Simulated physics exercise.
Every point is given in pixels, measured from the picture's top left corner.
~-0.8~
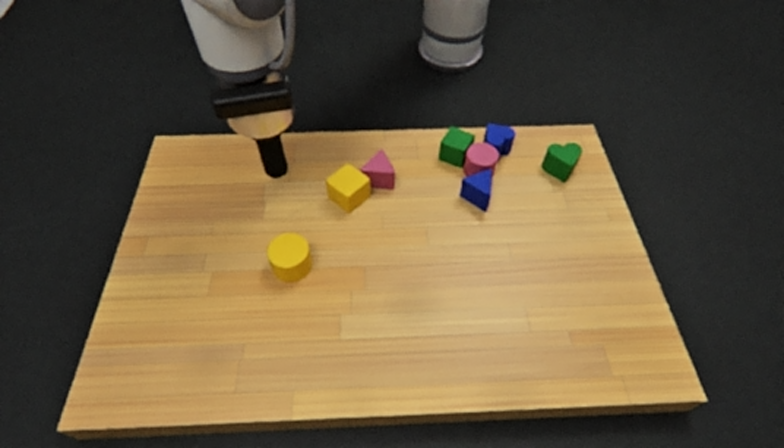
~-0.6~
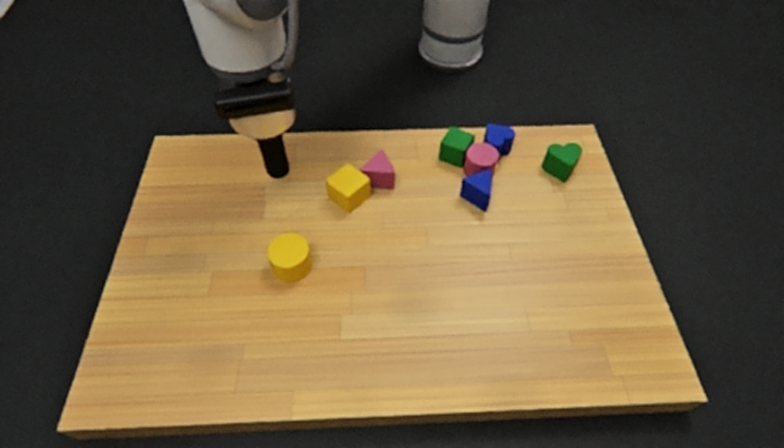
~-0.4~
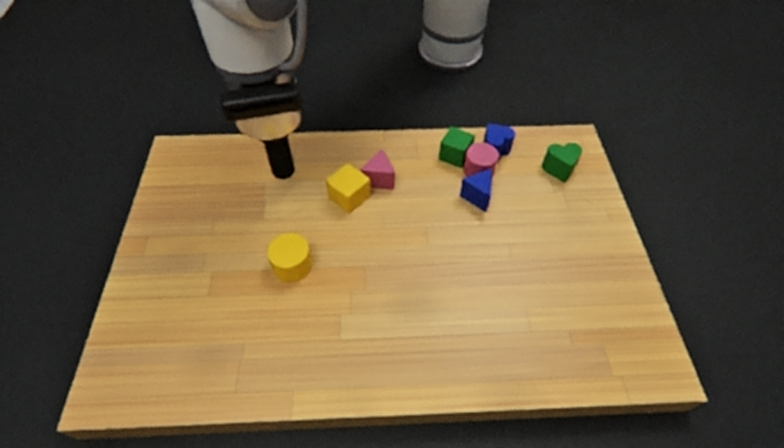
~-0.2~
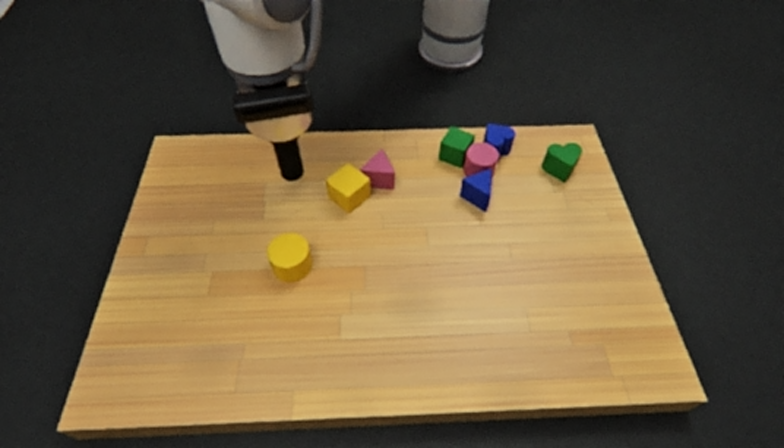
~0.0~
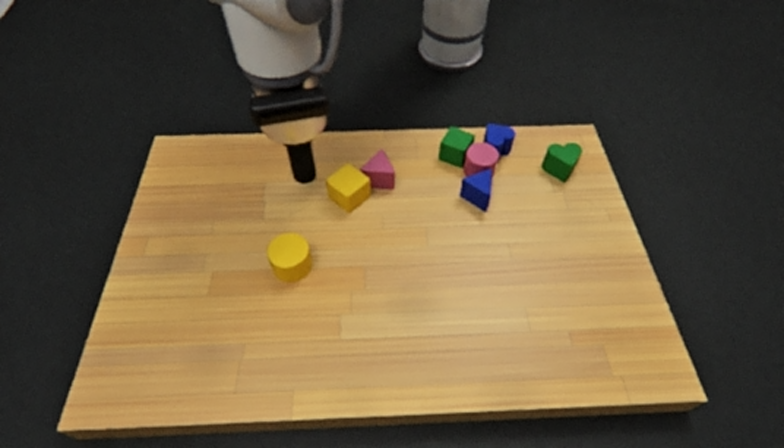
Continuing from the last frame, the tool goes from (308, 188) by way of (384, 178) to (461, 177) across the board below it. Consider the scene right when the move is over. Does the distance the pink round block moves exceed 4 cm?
I expect not.
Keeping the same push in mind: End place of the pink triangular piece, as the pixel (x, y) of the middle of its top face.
At pixel (484, 169).
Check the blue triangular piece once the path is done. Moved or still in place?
Well, the blue triangular piece shifts from its place.
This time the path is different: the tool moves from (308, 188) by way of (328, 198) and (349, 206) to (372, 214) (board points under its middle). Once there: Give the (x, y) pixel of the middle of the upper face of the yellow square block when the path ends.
The centre of its top face lies at (394, 184).
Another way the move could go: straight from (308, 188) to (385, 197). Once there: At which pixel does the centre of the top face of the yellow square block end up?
I'd guess (407, 195).
On the path given first. One third of the way, tool (358, 166); yellow square block (358, 183), turned 35° clockwise; pink triangular piece (386, 163), turned 25° anticlockwise.
Two thirds of the way, tool (411, 166); yellow square block (359, 183), turned 40° clockwise; pink triangular piece (433, 164), turned 20° anticlockwise.
At the end, tool (463, 165); yellow square block (359, 183), turned 40° clockwise; pink triangular piece (484, 169); blue triangular piece (488, 186), turned 25° clockwise; pink round block (501, 153).
